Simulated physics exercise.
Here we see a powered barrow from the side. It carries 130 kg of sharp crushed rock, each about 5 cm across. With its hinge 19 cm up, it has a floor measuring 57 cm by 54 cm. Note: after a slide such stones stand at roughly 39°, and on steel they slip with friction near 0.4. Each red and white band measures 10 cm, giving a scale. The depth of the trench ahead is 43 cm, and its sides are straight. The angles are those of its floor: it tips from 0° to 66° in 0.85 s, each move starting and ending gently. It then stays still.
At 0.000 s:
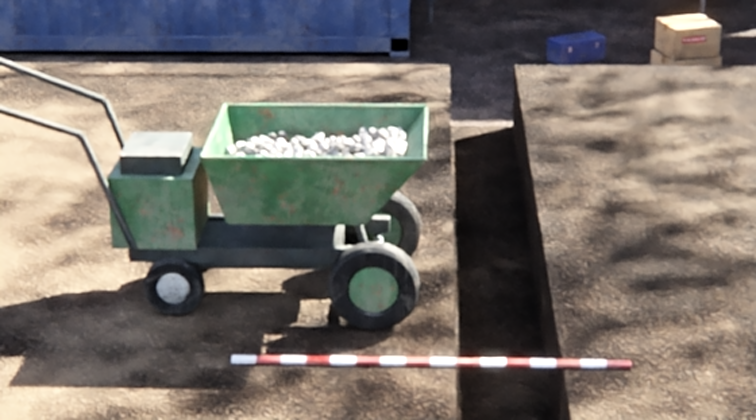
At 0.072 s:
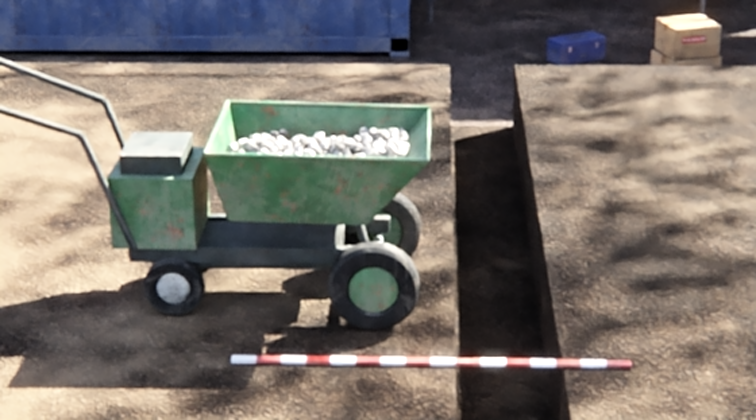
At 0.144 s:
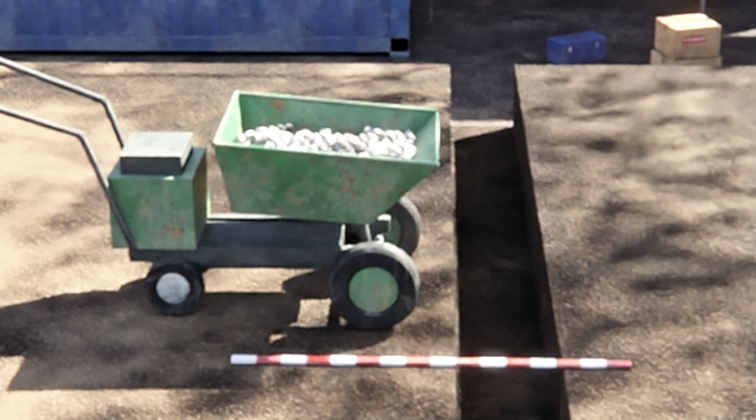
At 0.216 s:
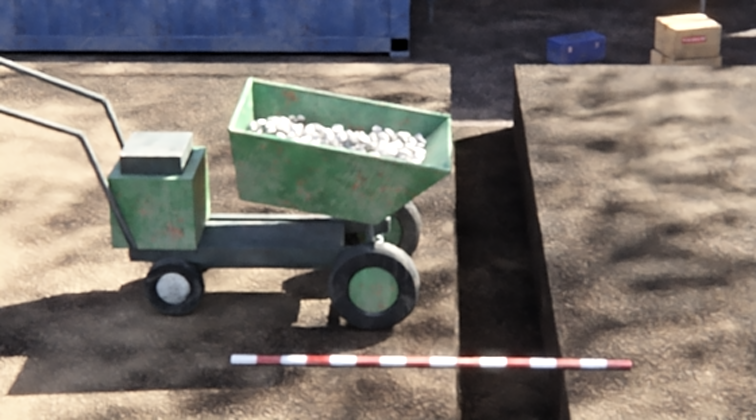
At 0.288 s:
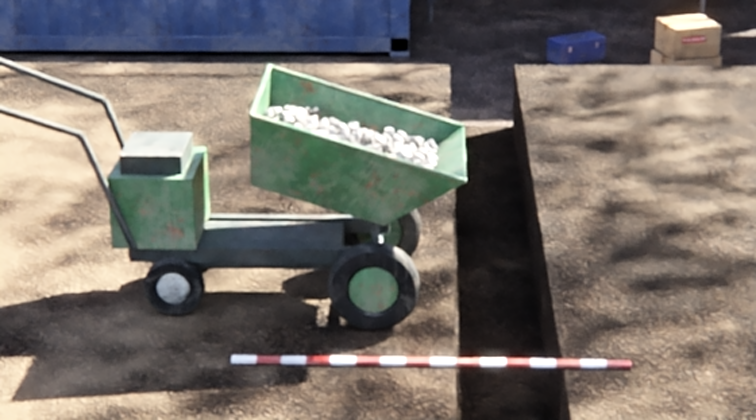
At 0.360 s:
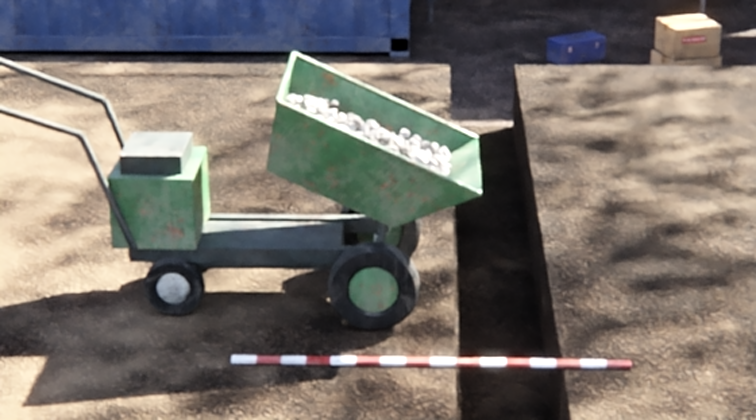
We see a green wheeled barrow loaded with pale stones standing beside a trench, a red and white striped pole in front; its tray tilts steadily, the left end rising while the right lip lowers over the trench.
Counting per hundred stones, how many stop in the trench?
Some 35.
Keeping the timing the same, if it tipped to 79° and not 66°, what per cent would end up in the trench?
Then close to 55 per cent.
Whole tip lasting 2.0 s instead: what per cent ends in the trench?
Close to 50 per cent then.
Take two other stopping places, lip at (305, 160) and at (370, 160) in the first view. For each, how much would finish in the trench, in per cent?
I'd expect close to 50 per cent at the first and 70 per cent at the second.
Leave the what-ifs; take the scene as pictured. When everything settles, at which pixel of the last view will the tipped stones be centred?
Somewhere near pixel (545, 355).
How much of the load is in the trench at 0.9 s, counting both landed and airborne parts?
Approx. 10 % of the load.
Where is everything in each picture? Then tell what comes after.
In the first picture, the tray is at 0°, its lip at (425, 160); the top of the load is at (359, 139).
The second picture shows lip at (428, 161), floor tilted 1°, highest stones at (344, 140); the stones move at 0.3 m/s on average.
The third picture shows lip at (437, 165), floor tilted 5°, highest stones at (282, 138); the stones move at 0.5 m/s on average.
In the fourth picture, the tray is at 11°, its lip at (450, 171); the top of the load is at (281, 128); the stones move at 0.8 m/s on average.
In the fifth picture, the tray is at 18°, its lip at (466, 181); the top of the load is at (284, 115); the stones move at 1.0 m/s on average.
The sixth picture shows lip at (481, 194), floor tilted 25°, highest stones at (302, 105); the stones move at 1.0 m/s on average.
After 0.6 s the floor is at 56°; 100 % in the tray; the foremost stones are at (495, 221).
After 0.9 s the floor is at 66°; 87 % in the tray, 9 % in the trench, 4 % past the trench; the foremost stones are at (579, 284).
After 1.3 s the floor is at 66°; 51 % in the tray, 16 % in the trench, 33 % past the trench; the foremost stones are at (689, 302).
After 3.2 s the floor is at 66°; 31 % in the tray, 35 % in the trench, 34 % past the trench; the foremost stones are at (727, 303).
